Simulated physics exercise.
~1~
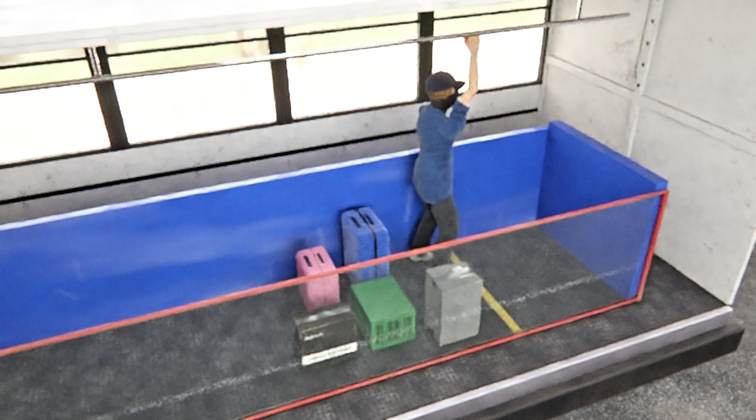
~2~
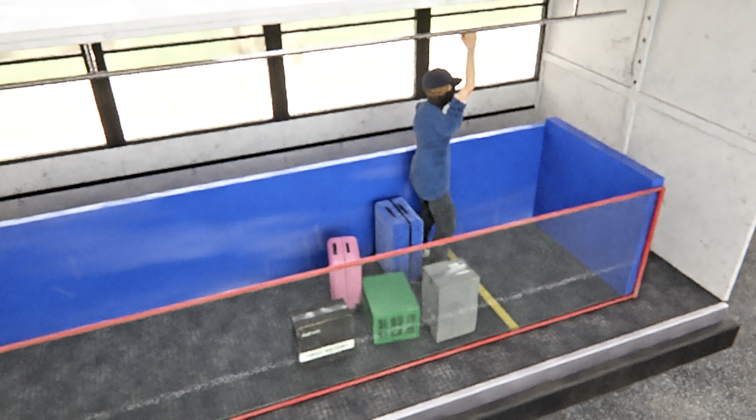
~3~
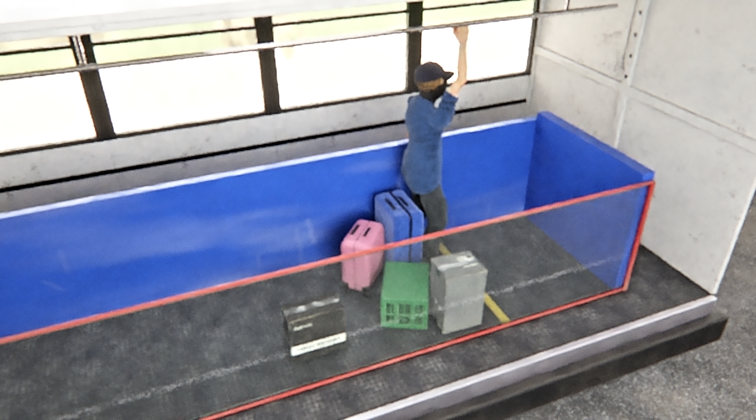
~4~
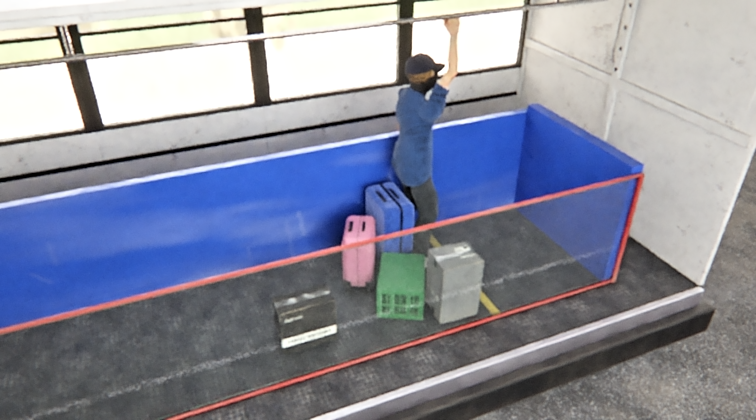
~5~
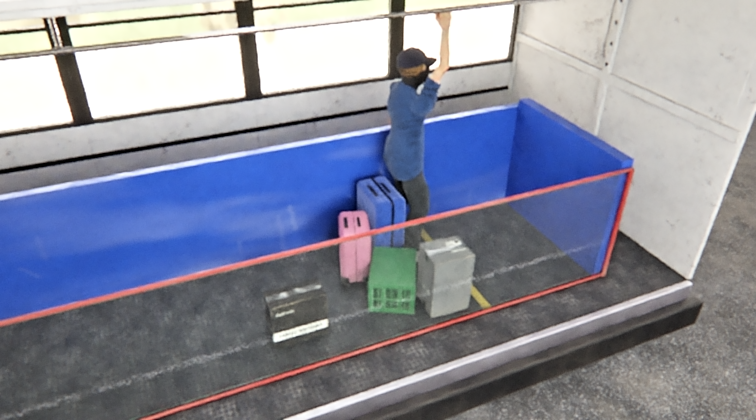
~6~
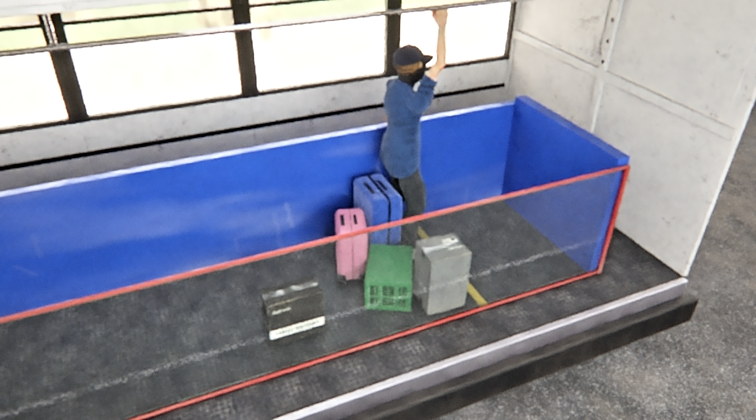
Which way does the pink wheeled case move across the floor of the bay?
The pink wheeled case rolls to the right, staying upright as it goes.
